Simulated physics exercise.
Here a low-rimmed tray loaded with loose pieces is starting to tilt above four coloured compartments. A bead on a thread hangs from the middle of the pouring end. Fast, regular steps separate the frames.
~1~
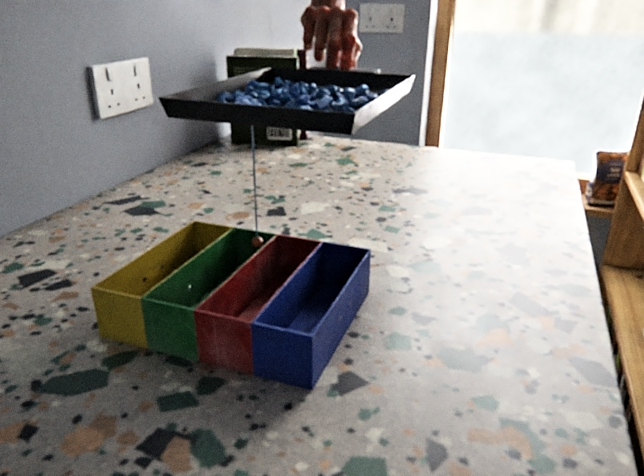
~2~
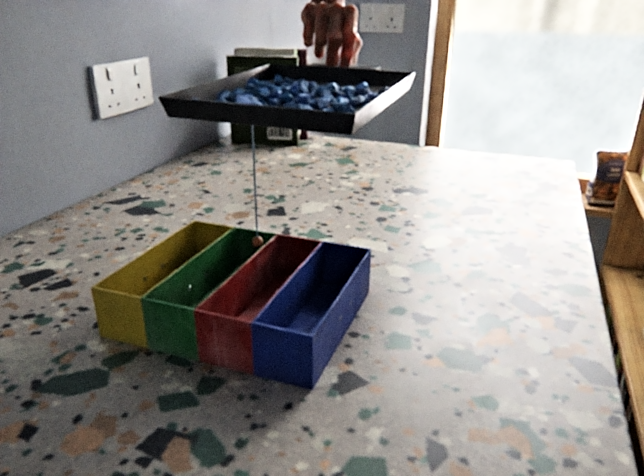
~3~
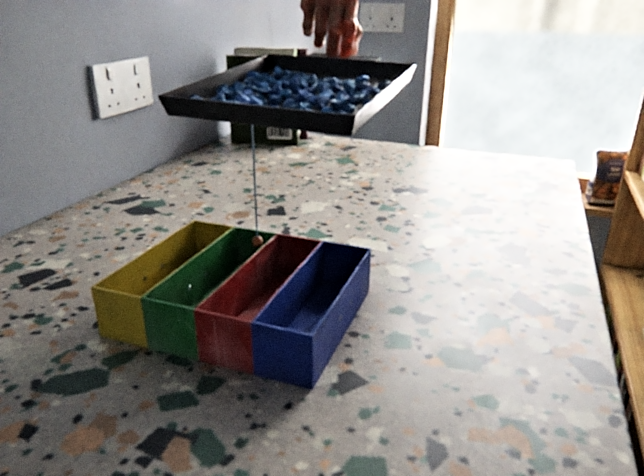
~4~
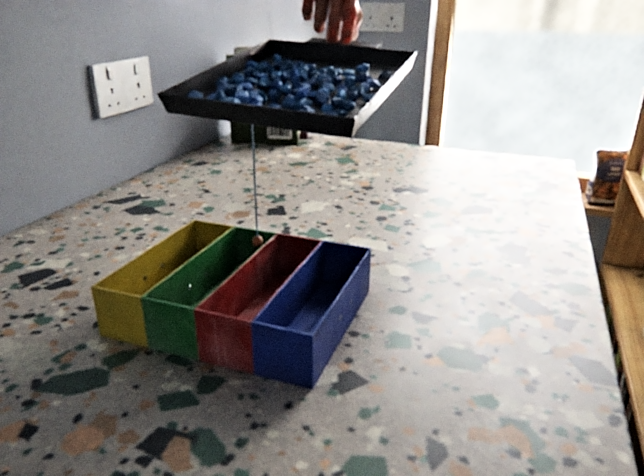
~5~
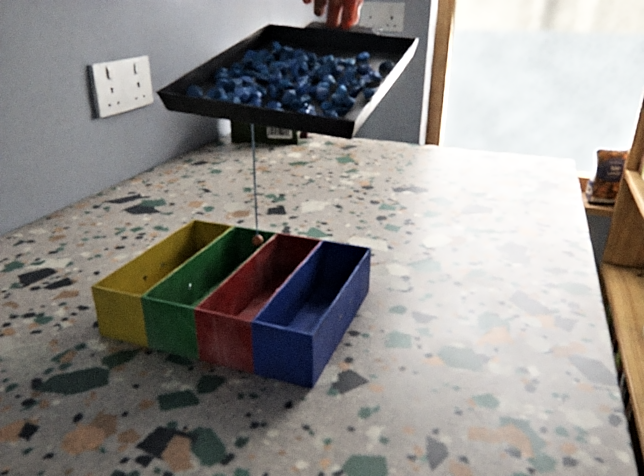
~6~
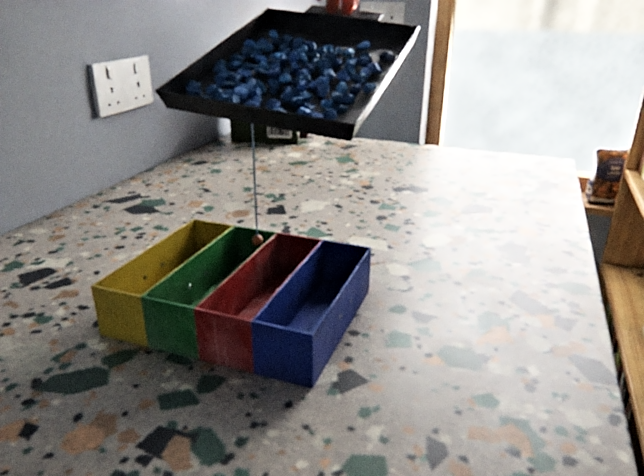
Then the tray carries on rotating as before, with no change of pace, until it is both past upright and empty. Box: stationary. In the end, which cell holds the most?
The blue cell holds the most.
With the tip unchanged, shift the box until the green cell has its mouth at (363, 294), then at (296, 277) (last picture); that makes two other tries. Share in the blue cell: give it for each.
Trial 1 about 0 %, trial 2 about 0 %.
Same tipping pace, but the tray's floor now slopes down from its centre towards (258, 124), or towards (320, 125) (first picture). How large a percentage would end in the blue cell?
I'd expect around 20 in a hundred first and around 50 in a hundred second.
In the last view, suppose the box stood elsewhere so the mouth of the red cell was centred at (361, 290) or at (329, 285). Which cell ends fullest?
Try 1 - the green cell. Try 2 - that red cell.
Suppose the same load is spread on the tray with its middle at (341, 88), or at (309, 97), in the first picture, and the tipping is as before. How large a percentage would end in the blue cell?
Close to 50 and close to 40 per cent.
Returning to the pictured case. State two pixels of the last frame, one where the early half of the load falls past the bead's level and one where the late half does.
The opening part goes through (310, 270); what follows goes through (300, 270).
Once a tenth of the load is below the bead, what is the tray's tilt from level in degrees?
The tilt then is about 90°.
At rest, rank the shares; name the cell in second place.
Just behind the top cell comes the cell in red.
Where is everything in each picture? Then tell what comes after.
The first frame shows corners of the pouring end at (166, 97) and (351, 112), level; middle of the load at (287, 100), aquarium stones; bead on its thread at (257, 242); yellow cell at (120, 313); green cell at (170, 324); red cell at (224, 337); blue cell at (282, 351).
The second frame shows corners of the pouring end at (166, 96) and (351, 112), level; middle of the load at (287, 98).
The third frame shows corners of the pouring end at (165, 95) and (351, 114), tipped barely, lowest at the right corner; middle of the load at (287, 93).
The fourth frame shows corners of the pouring end at (165, 93) and (351, 116), tipped a little, lowest at the right corner; middle of the load at (287, 87).
The fifth frame shows corners of the pouring end at (164, 91) and (351, 118), tipped a little, lowest at the right corner; middle of the load at (287, 79).
The sixth frame shows corners of the pouring end at (163, 89) and (351, 121), tipped clearly, lowest at the right corner; middle of the load at (286, 73); yellow cell at (120, 311); green cell at (170, 323); red cell at (224, 335); blue cell at (283, 349).
Soon after the last picture, tray tipped steeply; nearly all on the tray; a stray few falling or outside the box.
A little later, tray tipped right over; a small part on the tray; about a quarter in the blue cell; a small part in the red cell; a small part in the green cell; a stray few in the yellow cell; about a third falling or outside the box.
Later still, tray tipped past a quarter turn; about half in the blue cell; about a quarter in the red cell; a small part in the green cell; a stray few in the yellow cell; about a quarter falling or outside the box.
At rest, tray tipped past a quarter turn; about half in the blue cell; about a quarter in the red cell; a small part in the green cell; a stray few in the yellow cell; about a quarter outside the box.
